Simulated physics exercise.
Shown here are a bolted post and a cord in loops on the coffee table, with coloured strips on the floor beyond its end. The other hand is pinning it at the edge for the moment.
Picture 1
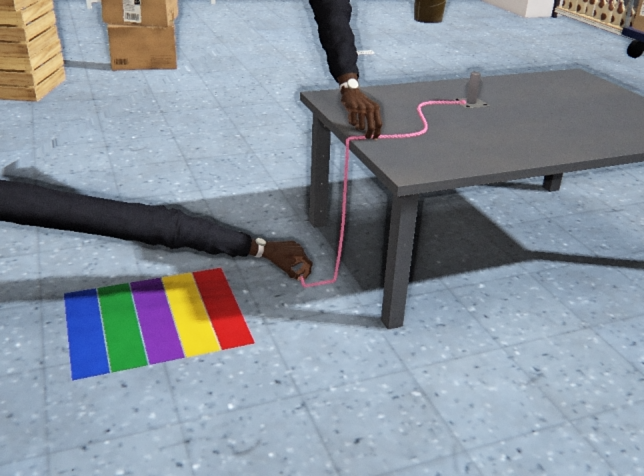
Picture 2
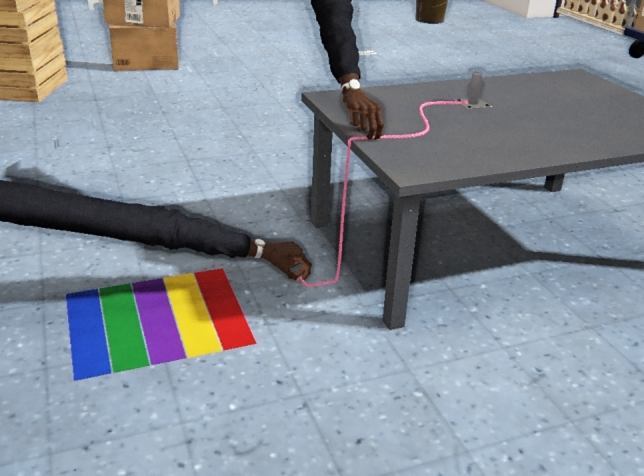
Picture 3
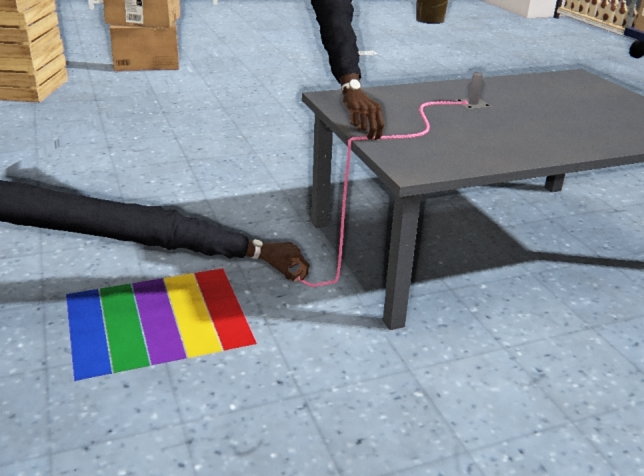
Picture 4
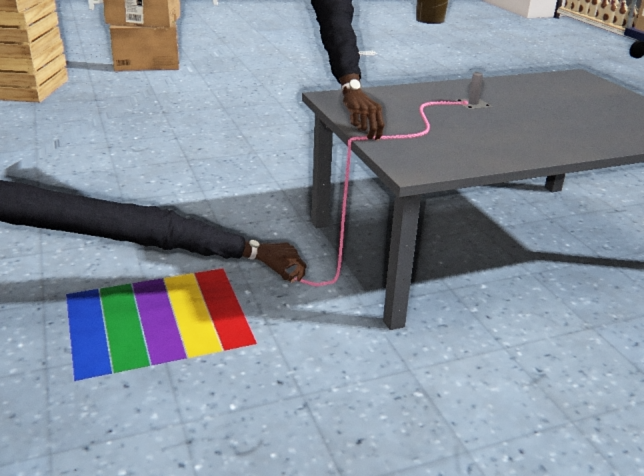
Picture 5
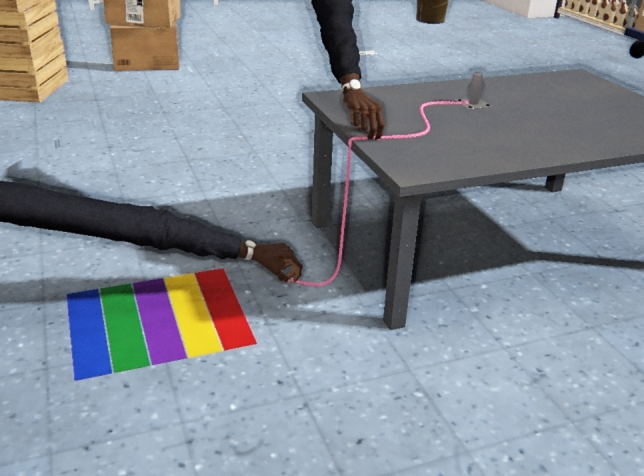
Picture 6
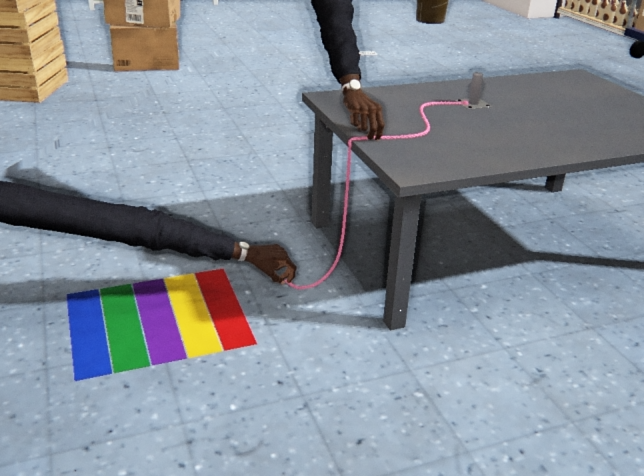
In a room with a speckled pale blue tiled floor, seen from above at an angle by a still camera, a dark grey table stands at right, with crates and boxes behind. A pink cord winds across the tabletop, pinned at the edge by one dark-sleeved hand, and hangs to another hand beside blue, green, purple, yellow and red strips. The lower hand draws the cord's end slightly left, and its hanging part curves a little.
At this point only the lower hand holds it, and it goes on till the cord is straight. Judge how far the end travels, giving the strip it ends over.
It ends over the purple strip.
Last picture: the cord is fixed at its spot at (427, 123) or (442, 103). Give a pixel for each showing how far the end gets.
Try by try: (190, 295), (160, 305).
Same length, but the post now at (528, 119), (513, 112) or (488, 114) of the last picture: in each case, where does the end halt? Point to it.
First close to (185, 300), next close to (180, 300), last close to (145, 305).
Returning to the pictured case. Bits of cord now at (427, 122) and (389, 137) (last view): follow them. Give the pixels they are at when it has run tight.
First point (397, 121), second point (341, 139).
Early on, end near (218, 293); over red.
Midway, end near (178, 300); over yellow.
At the end of the slack, end near (153, 304); over purple. The end stops over the purple strip.
